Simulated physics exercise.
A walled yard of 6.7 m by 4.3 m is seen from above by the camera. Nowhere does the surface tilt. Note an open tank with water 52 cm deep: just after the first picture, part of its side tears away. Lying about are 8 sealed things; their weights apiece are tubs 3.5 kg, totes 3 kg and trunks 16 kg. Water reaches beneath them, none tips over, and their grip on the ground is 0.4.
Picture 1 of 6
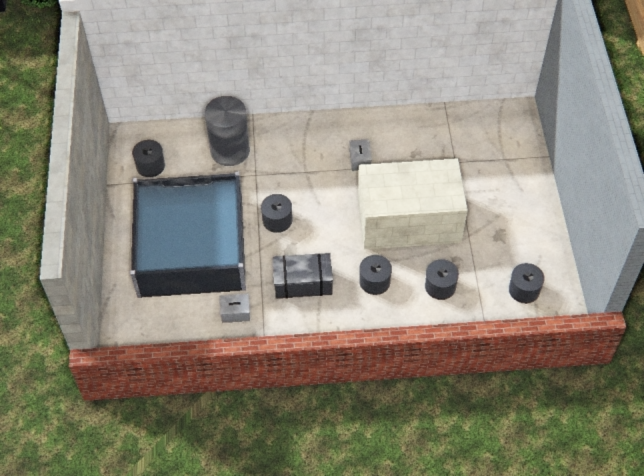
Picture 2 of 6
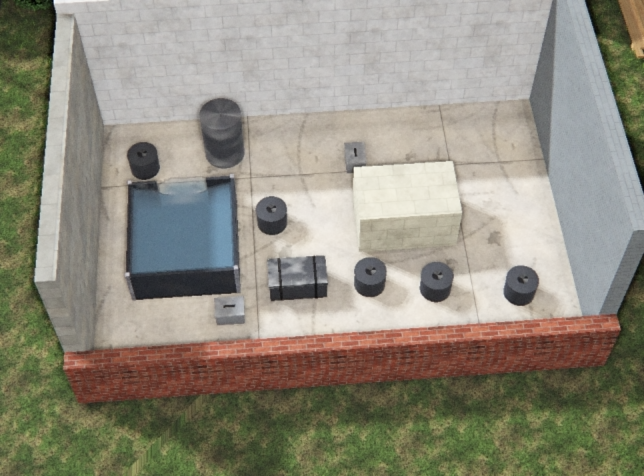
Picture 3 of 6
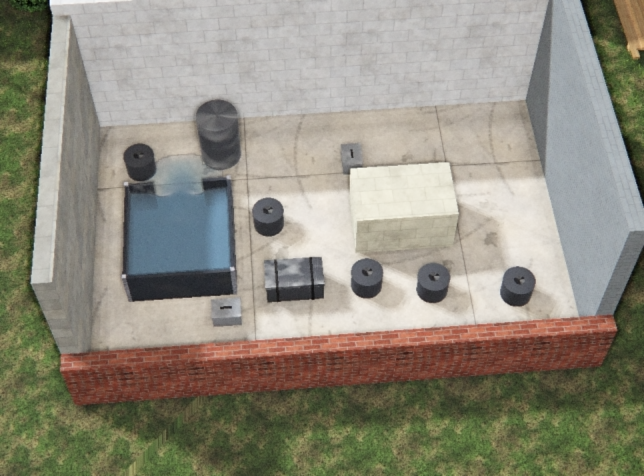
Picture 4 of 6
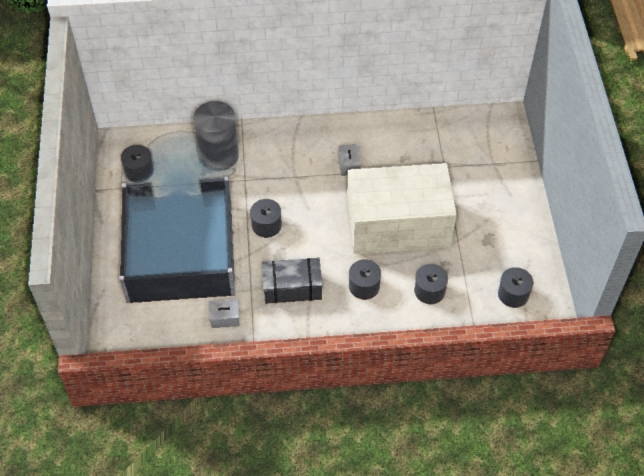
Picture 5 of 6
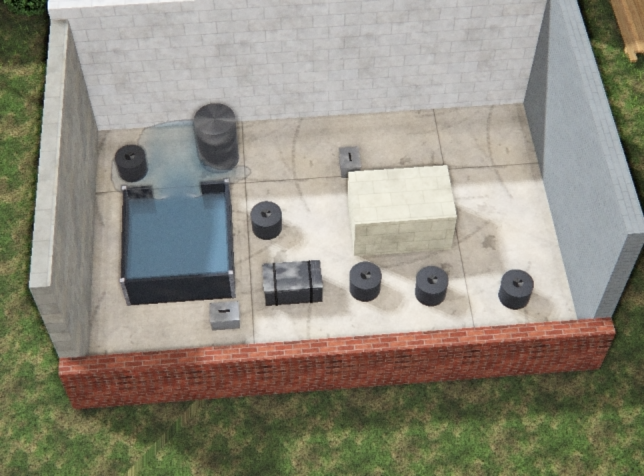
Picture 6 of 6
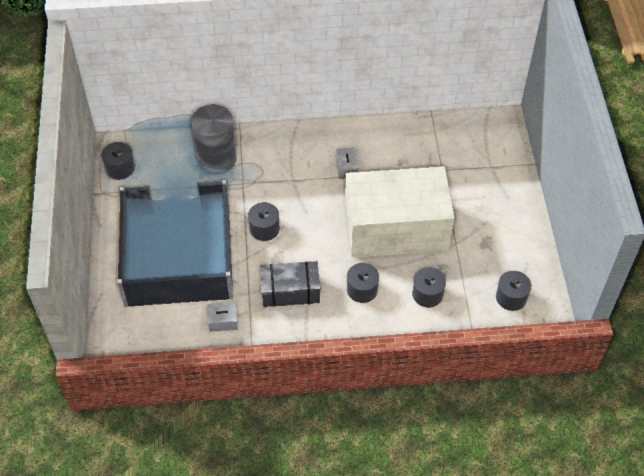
Water spreads from the back of an open tank and shifts one dark tub left.
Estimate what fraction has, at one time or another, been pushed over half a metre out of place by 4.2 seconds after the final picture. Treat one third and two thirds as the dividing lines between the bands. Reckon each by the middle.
Well under half, in fact below a third.
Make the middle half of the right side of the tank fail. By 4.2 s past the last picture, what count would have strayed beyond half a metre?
The answer would then be 6.
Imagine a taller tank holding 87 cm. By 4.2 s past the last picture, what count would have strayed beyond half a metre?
The answer would then be 3.
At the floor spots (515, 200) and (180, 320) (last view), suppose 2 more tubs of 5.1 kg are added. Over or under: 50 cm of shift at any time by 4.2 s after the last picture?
Result, in sequence: Not exceeded / not exceeded.
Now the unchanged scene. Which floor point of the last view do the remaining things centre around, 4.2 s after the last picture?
Centred roughly on (345, 284).
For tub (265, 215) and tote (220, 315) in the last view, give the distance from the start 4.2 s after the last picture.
Taking them in turn, I get 0 cm for the first and 10 cm for the second.
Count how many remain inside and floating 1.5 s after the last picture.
Answer: 1.
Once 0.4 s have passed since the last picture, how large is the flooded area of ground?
Somewhere around 5.5 m2, roughly.
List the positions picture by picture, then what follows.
A tub at (147, 151) rests on the ground; a tub at (376, 268) rests on the ground; 2.2 m2 under water; 0 of 8 have shifted, in the first frame.
A tub at (142, 154), on the bottom; a tub at (371, 271), on the bottom; water covers 2.6 m2; 0 of 8 have shifted, in the second frame.
A tub at (138, 155), on the bottom; a tub at (367, 272) rests on the ground; 3.1 m2 under water; 0 of 8 have shifted, in the third frame.
A tub at (136, 157), on the bottom; a tub at (365, 273) rests on the ground; water covers 3.6 m2; 0 of 8 have shifted, in the fourth frame.
A tub at (130, 156) rests on the ground, 11 cm from its start; a tub at (366, 275) rests on the ground; water covers 4.1 m2; 1 of 8 have shifted, in the fifth frame.
A tub at (117, 154) rests on the ground, 29 cm from its start; a tub at (363, 276) rests on the ground; 4.5 m2 under water; 1 of 8 have shifted, in the sixth frame.
Then, 0.4 s after the last picture 1 of 8 are over 50 cm from their spots; 0 afloat.
Then, 1.5 s after the last picture 0 of 8 are over 50 cm from their spots; 1 afloat.
Then, 2.8 s after the last picture 2 of 8 are over 50 cm from their spots; 2 afloat.
Then, 4.2 s after the last picture 2 of 8 are over 50 cm from their spots, and 2 have been at some point; 1 afloat.
